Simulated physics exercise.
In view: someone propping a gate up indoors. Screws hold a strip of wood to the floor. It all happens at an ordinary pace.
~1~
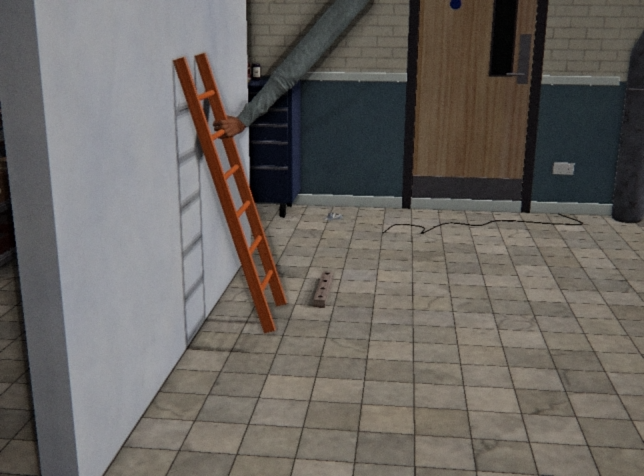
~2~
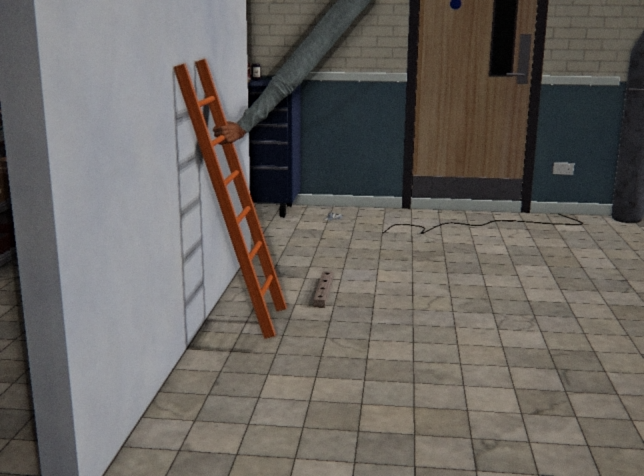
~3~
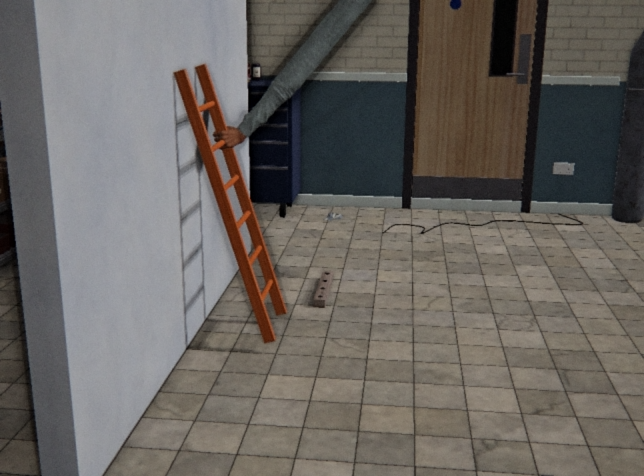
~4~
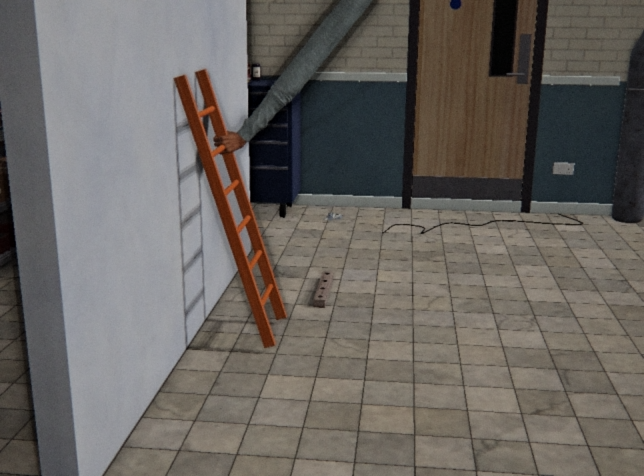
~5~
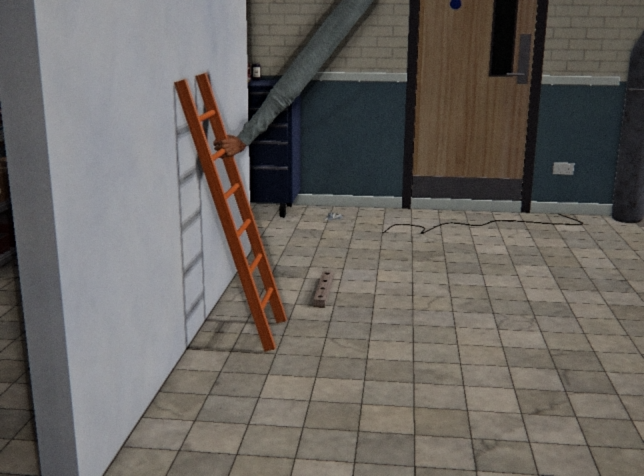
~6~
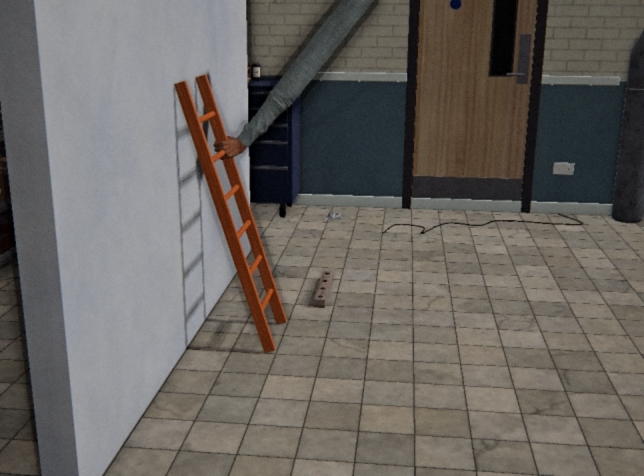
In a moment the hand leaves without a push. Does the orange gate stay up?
In the end the orange gate remains leaning.
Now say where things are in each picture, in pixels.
In the first frame, still on the way; orange gate (235, 193); batten (324, 289).
In the second frame, still on the way; orange gate (235, 198); batten (324, 289).
In the third frame, still on the way; orange gate (235, 203); batten (324, 289).
In the fourth frame, still on the way; orange gate (235, 208); batten (324, 289).
In the fifth frame, still on the way; orange gate (235, 212); batten (324, 289).
In the sixth frame, in place, still held; orange gate (235, 213); batten (324, 289).
Then, 0.48 s on from there, orange gate at rest near (235, 213).
In the end, the orange gate stays up, near (235, 213).
